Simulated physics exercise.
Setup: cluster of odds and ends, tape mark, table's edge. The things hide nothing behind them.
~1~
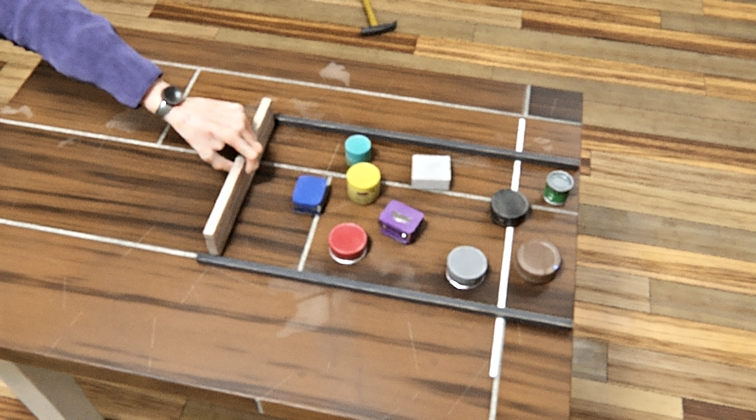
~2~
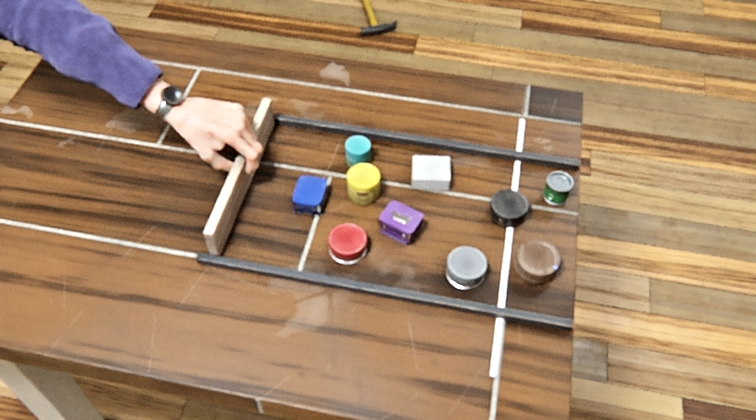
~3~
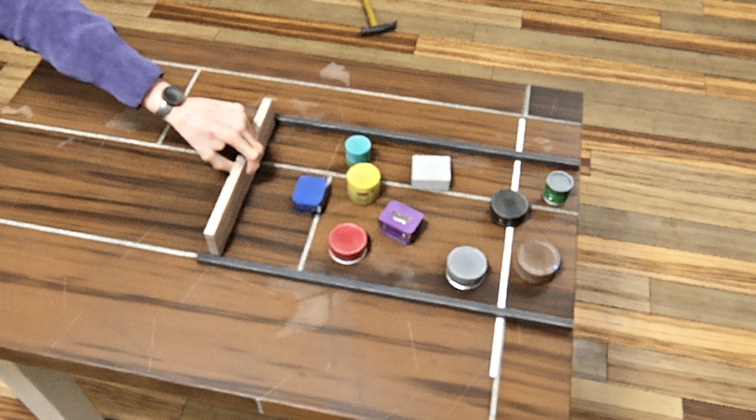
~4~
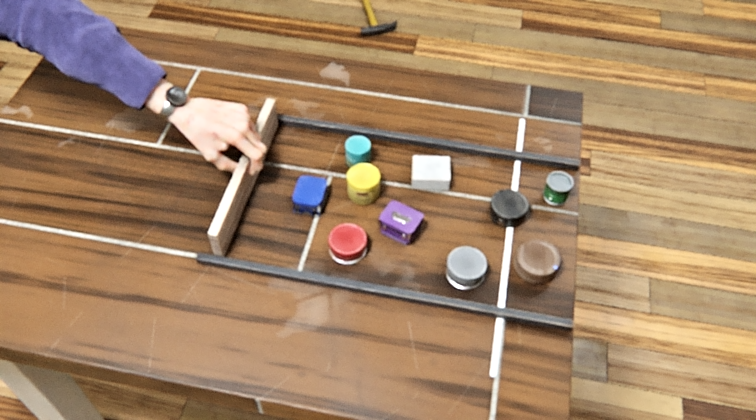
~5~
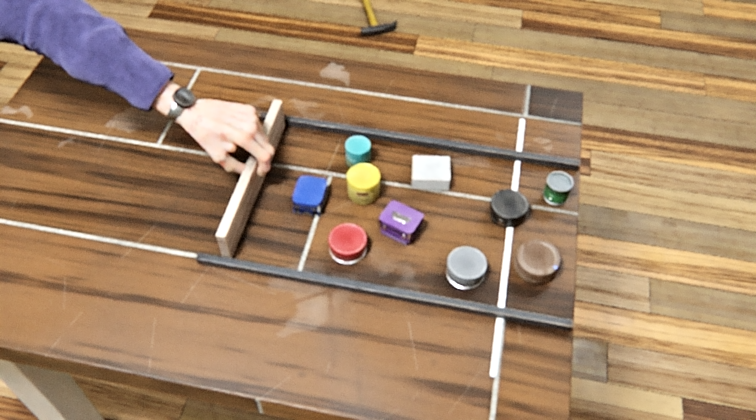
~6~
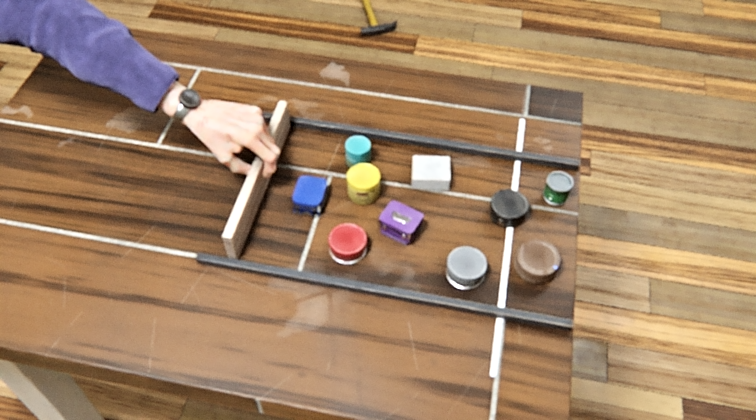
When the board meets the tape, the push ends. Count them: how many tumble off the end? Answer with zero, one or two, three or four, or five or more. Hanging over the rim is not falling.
One or two.
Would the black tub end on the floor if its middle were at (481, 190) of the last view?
From that start, the object then is safe.
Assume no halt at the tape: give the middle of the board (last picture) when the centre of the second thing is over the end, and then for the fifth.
I'd put it close to (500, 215) and later close to (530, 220).
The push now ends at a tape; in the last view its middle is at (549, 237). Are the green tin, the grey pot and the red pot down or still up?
The green tin is no longer there; as for the grey pot, it is no longer there; and the red pot is still there.
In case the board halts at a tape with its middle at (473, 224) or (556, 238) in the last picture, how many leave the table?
You'd find 0 and then 6 on the floor.
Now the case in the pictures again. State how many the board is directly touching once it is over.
The count in contact is 4.
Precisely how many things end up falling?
The count is 2.
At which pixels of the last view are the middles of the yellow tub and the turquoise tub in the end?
Final pixels, roughly: (530, 205) for the first, (529, 178) for the other.
Early on, none off yet; green tin at rest near (558, 189); brown lid at rest near (537, 262); black tub at rest near (508, 209).
Finally, the number that fall off is one or two; lost, brown lid and green tin.
